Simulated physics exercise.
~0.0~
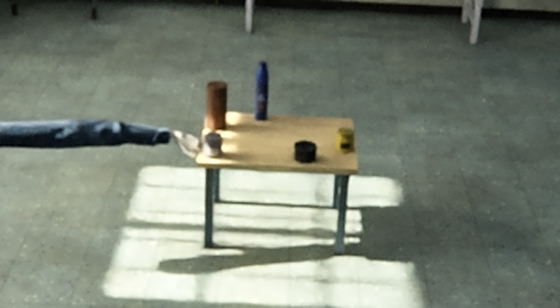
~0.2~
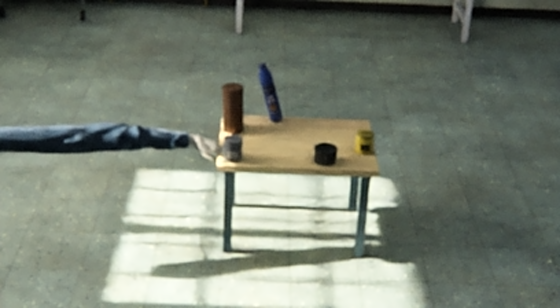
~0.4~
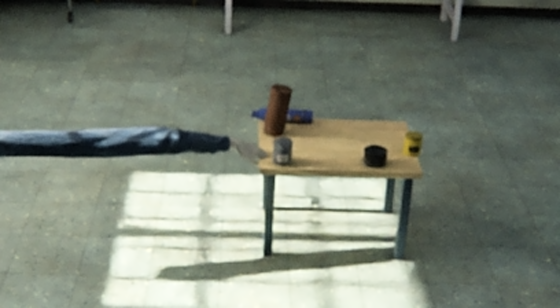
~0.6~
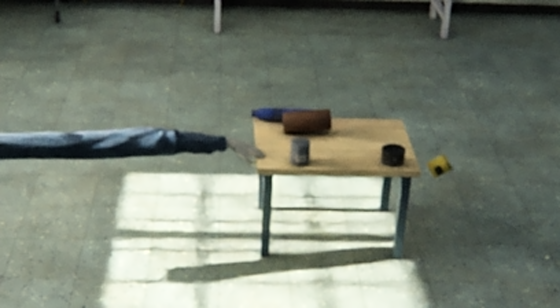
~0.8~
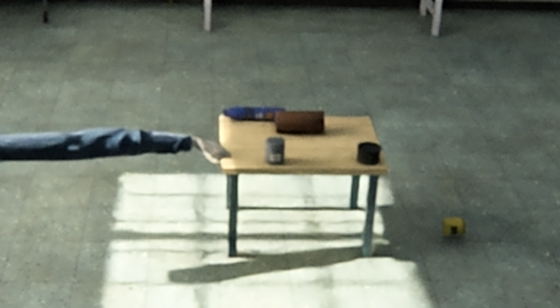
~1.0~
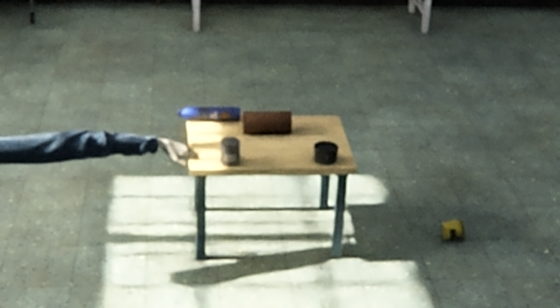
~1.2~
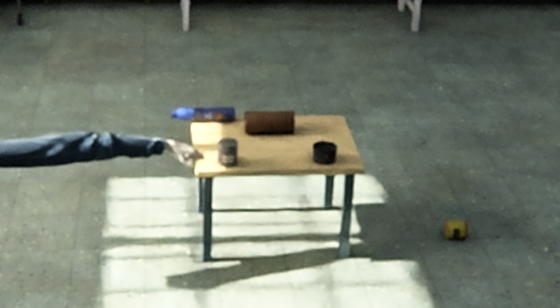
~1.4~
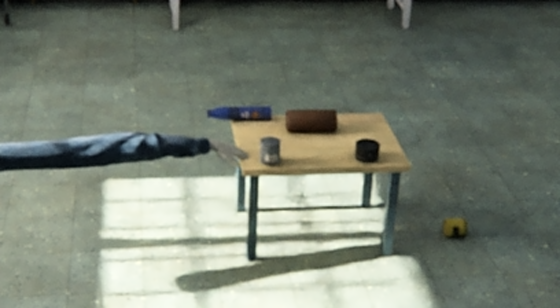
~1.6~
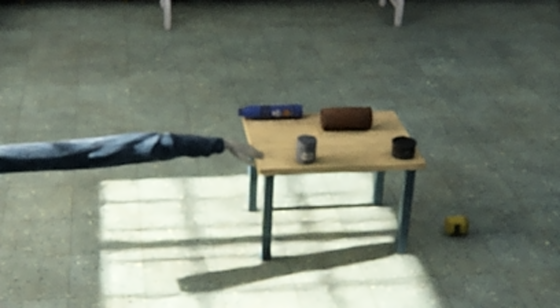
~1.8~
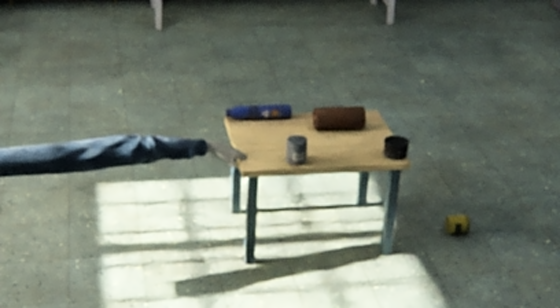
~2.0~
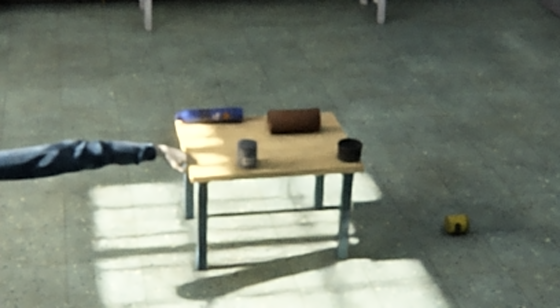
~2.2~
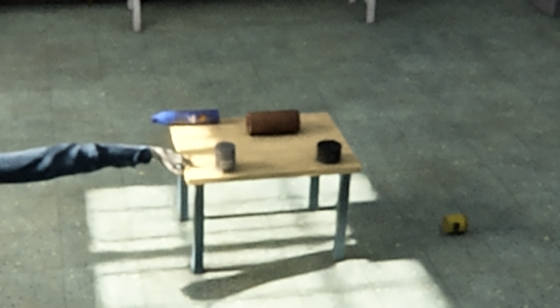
A small wooden table, gripped at its left edge by a hand in a long dark sleeve, slides right across a grey floor, carrying a brown roll, a blue bottle, a black tub, a grey jar and a yellow jar. The blue bottle tips over first, then the brown roll leans and topples onto its side as the yellow jar drops off the right edge. The table moves back left, then right and left once more. It ends near the left with the roll and bottle lying down, the tub and grey jar upright on top, and the yellow jar on the floor.
